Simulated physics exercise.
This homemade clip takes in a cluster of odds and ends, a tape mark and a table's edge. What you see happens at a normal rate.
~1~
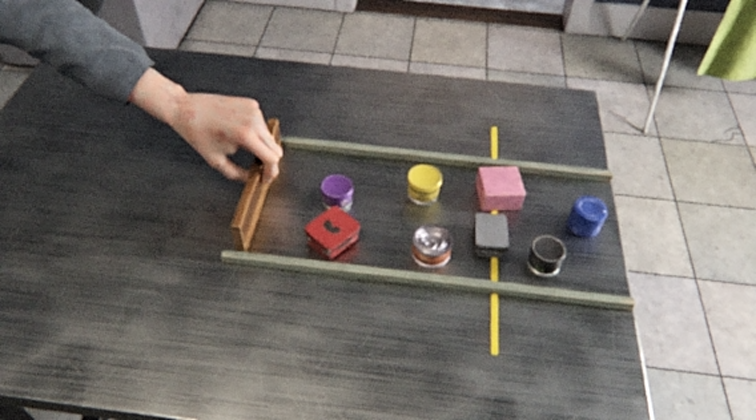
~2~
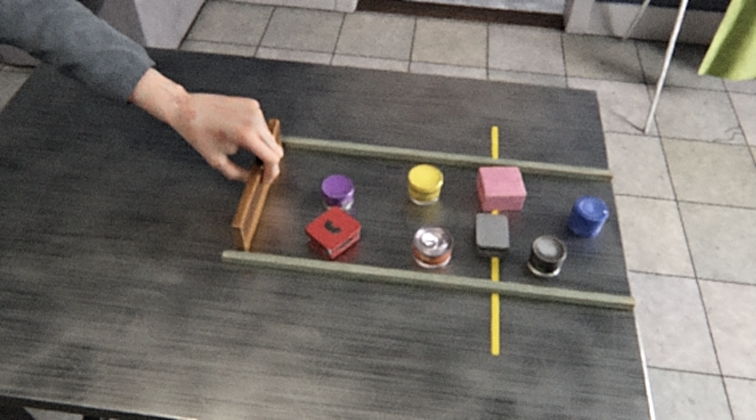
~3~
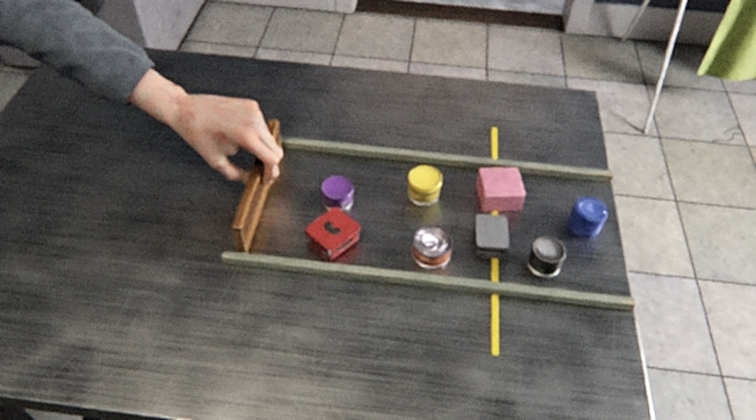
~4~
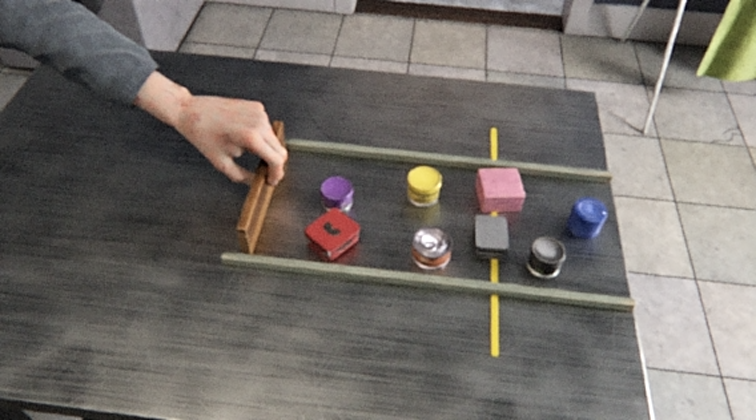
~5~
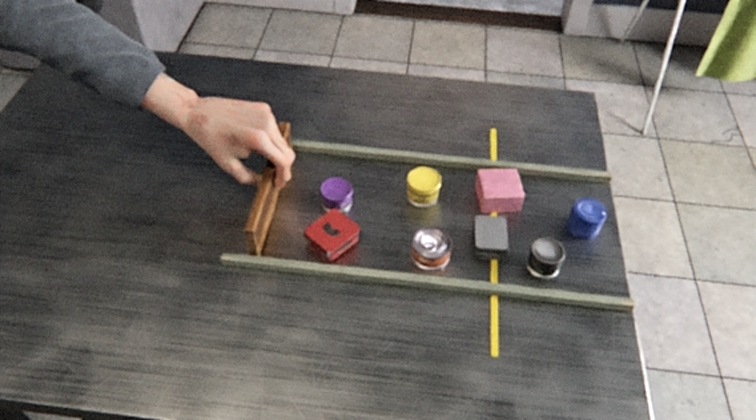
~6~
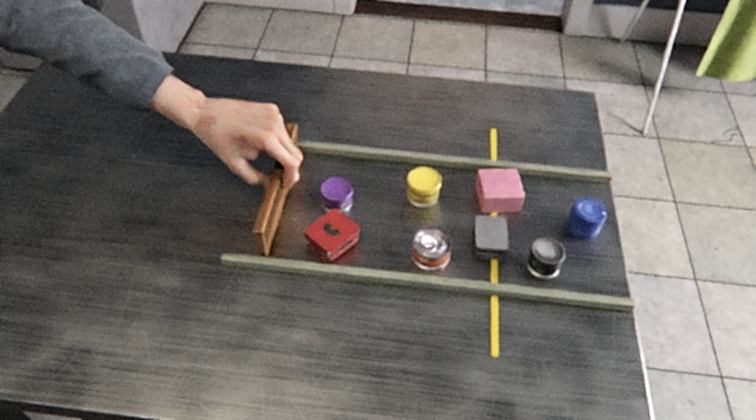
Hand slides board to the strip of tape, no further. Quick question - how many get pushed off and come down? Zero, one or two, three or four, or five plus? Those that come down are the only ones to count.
From what I see, the table loses nothing at all.
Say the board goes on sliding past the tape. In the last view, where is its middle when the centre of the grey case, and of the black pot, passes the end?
The middle is at (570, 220) when it's the grey case, and at (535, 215) when it's the black pot.
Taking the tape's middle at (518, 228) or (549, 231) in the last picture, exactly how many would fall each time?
Tallies in order: 0 and 2.
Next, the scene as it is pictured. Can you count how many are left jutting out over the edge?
The number overhanging is 0.
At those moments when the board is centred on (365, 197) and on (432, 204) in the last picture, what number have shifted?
That gives 2 for the first and 5 for the second.
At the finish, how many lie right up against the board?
It's 3.
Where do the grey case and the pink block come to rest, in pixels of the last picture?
Near (551, 233) and (548, 196).
Soon after, none off yet; blue lid at rest near (586, 218); black pot at rest near (546, 258); pink block at rest near (499, 191).
In the end, the number that fall off is zero.
